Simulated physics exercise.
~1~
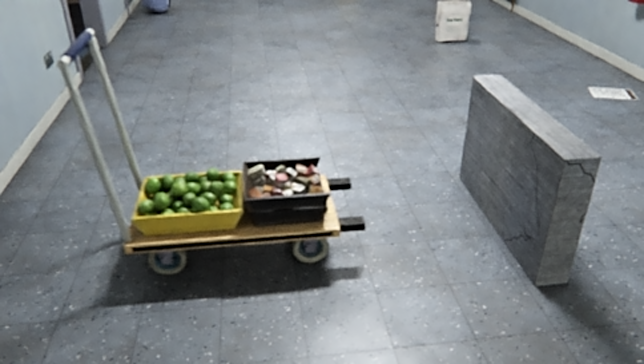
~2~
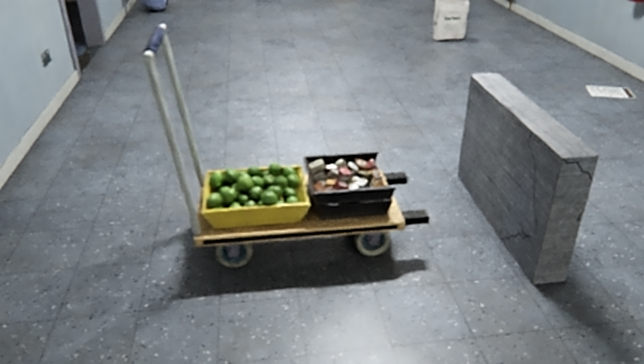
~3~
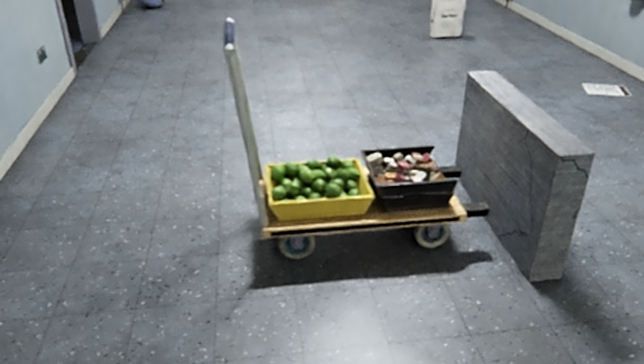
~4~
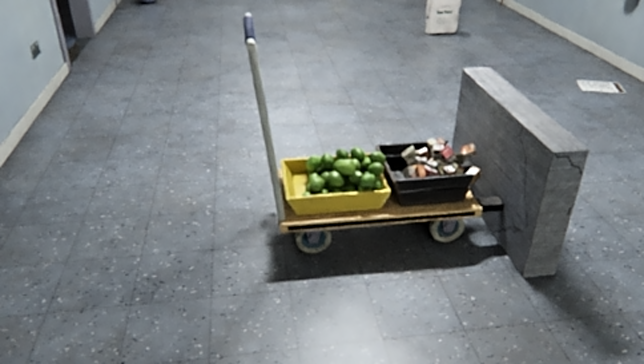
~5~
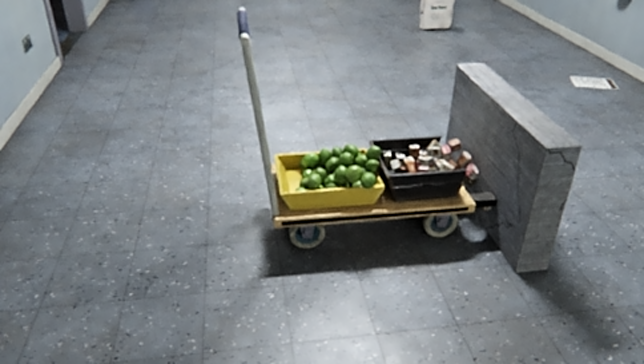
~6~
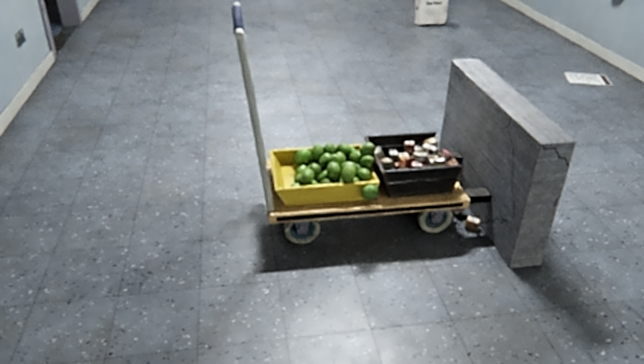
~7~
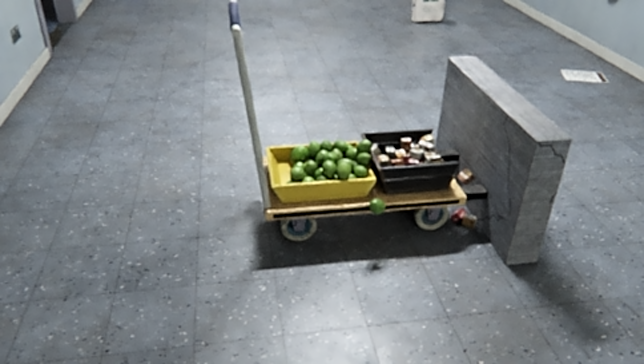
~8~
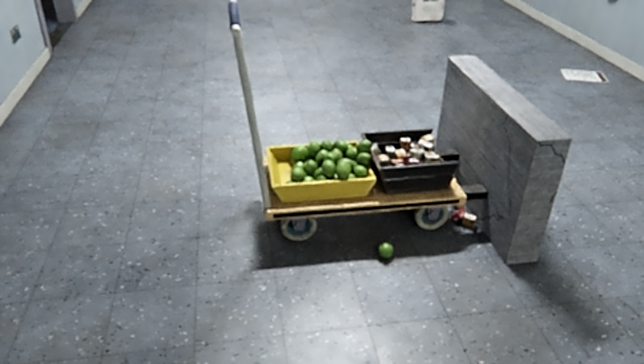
In a tiled corridor, a trolley rolls right into a grey wall, spilling cartons and one lime.
